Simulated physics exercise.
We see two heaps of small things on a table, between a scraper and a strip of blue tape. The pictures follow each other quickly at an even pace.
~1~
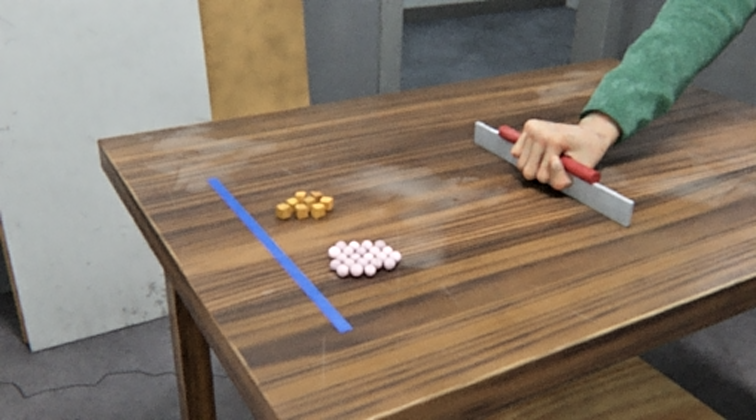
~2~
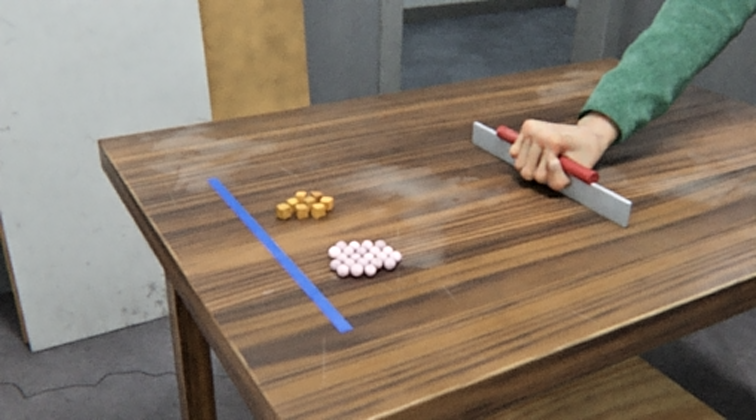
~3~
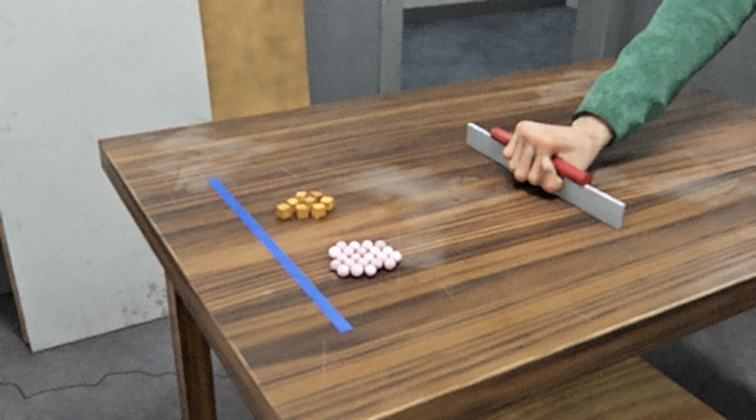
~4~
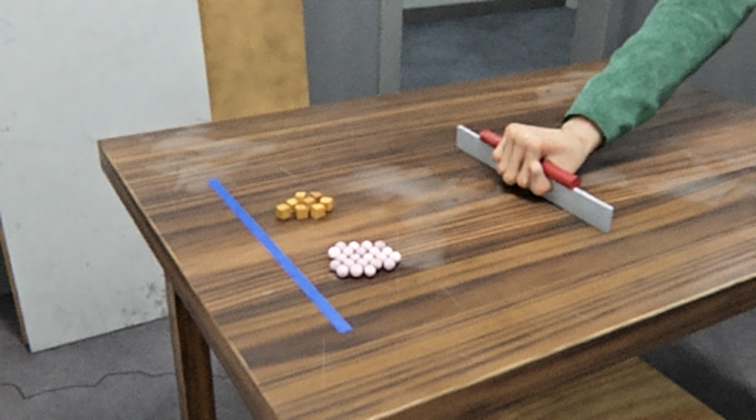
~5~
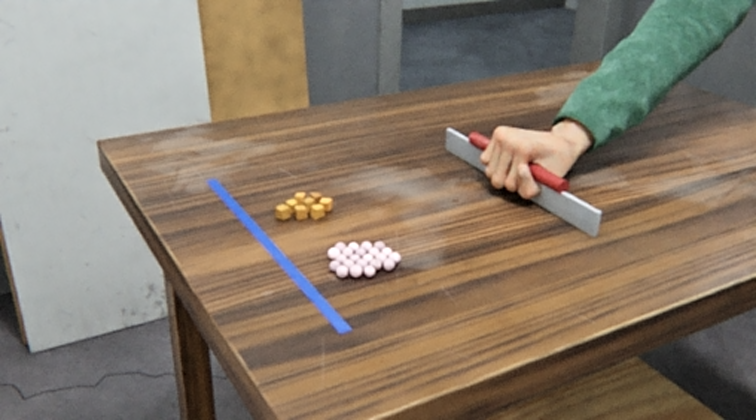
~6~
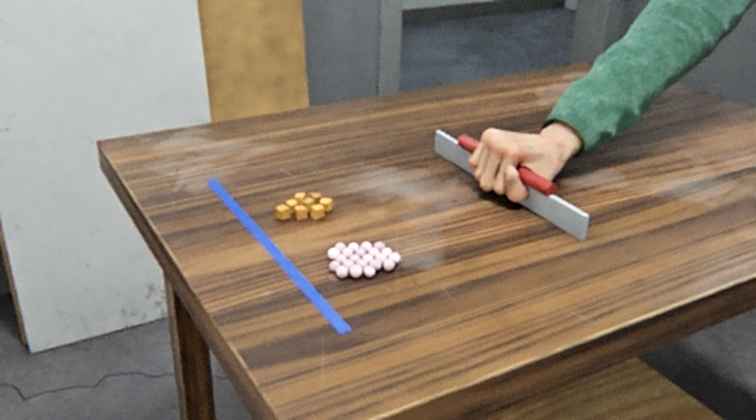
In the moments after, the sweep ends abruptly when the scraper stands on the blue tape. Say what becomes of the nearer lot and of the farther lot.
Here the nearer lot loses pieces over the edge, and the farther lot stays on top.
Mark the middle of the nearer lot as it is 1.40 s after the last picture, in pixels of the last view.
Close to (200, 303).
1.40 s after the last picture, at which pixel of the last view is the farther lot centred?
At about (227, 225).
Then, 0.55 s later than the last frame, scraper still moving, near (389, 194); nearer lot all on the table, its front near (335, 266); farther lot all on the table, its front near (283, 213).
Then, 1.12 s later than the last frame, scraper stopped at the blue tape; nearer lot all on the table, its front near (237, 268); farther lot all on the table, its front near (215, 230).
Then, 1.40 s later than the last frame, scraper stopped at the blue tape; nearer lot about a tenth over the edge; farther lot all on the table, its front near (215, 230).
When it is over, scraper stopped at the blue tape; nearer lot every one over the edge; farther lot all on the table, its front near (215, 230).
